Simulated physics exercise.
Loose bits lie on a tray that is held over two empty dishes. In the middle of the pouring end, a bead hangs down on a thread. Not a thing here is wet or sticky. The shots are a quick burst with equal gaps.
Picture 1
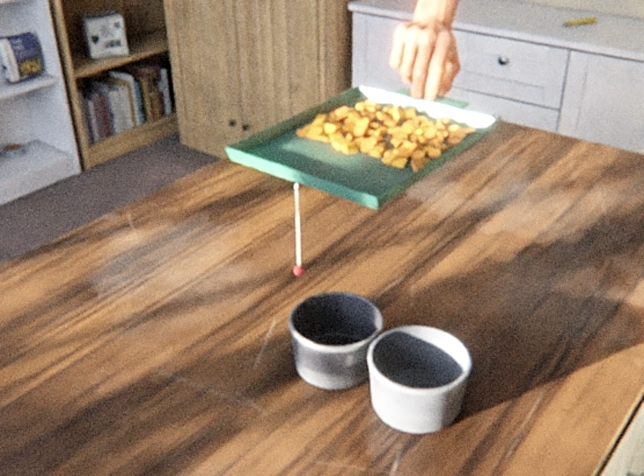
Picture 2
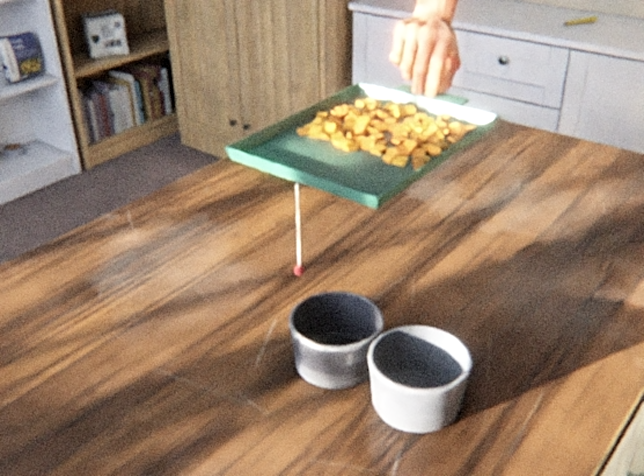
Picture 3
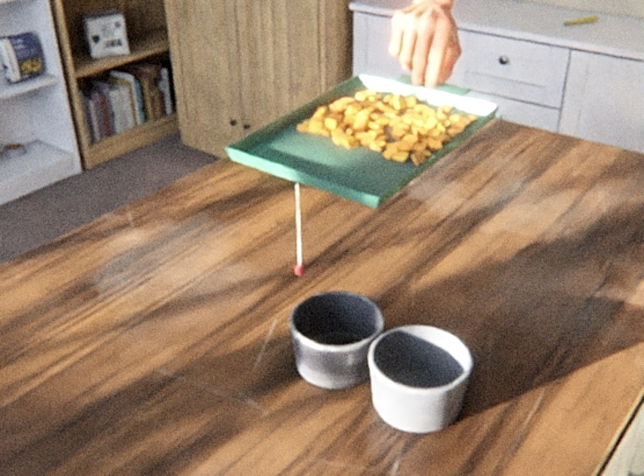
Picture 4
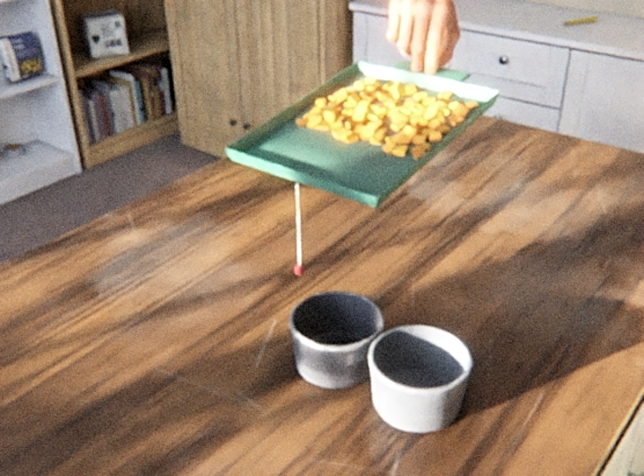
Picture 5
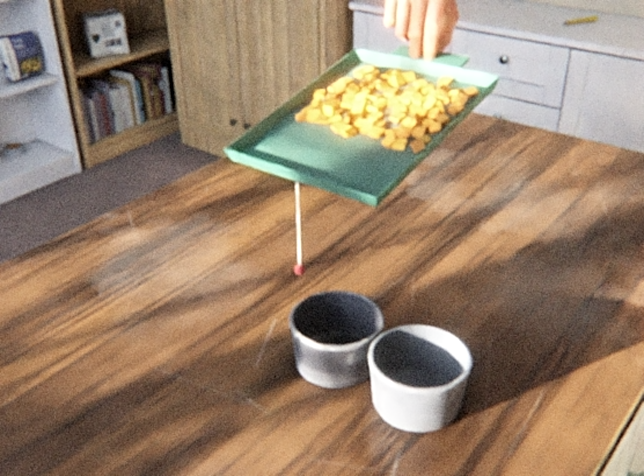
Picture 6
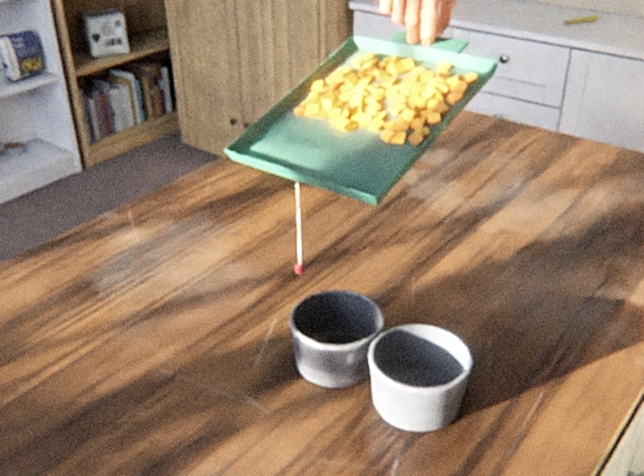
On a wooden table in a room with shelves and cabinets, two small empty dishes sit below a green tray of yellowish bits, while a hand gradually raises the tray's far end, tilting it toward the dishes.
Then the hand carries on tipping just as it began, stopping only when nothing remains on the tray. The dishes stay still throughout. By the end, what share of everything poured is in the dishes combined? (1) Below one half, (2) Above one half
1.
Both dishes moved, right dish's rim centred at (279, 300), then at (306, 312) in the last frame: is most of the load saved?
The bulk of it, then the bulk of it.
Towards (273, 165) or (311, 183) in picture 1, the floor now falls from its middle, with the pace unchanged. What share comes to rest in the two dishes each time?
First case about 0 percent; second case about 40 percent.
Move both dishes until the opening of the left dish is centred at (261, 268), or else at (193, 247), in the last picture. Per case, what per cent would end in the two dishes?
Roughly 40% on the first try and 40% on the second.
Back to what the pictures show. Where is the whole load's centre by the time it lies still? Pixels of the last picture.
Once it all stops, the middle lies near (264, 343).
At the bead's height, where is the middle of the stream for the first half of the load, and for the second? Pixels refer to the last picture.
Points: About (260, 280), then about (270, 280).
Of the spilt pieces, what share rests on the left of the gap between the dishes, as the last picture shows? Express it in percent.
Estimate: Near 100 per cent.
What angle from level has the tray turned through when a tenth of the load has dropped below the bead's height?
Approx. reading: About 65°.
Shortly afterwards, tray tipped steeply; the bulk on the tray; a little in the air.
Next, tray tipped right over; near two thirds on the tray; only a few in the left dish; near a third outside both; only a few in the air.
Some moments later, tray tipped past a quarter turn; near a quarter in the left dish; the bulk outside both.
In the end, tray tipped past a quarter turn; none at all in the right dish; near a quarter in the left dish; the bulk outside both.
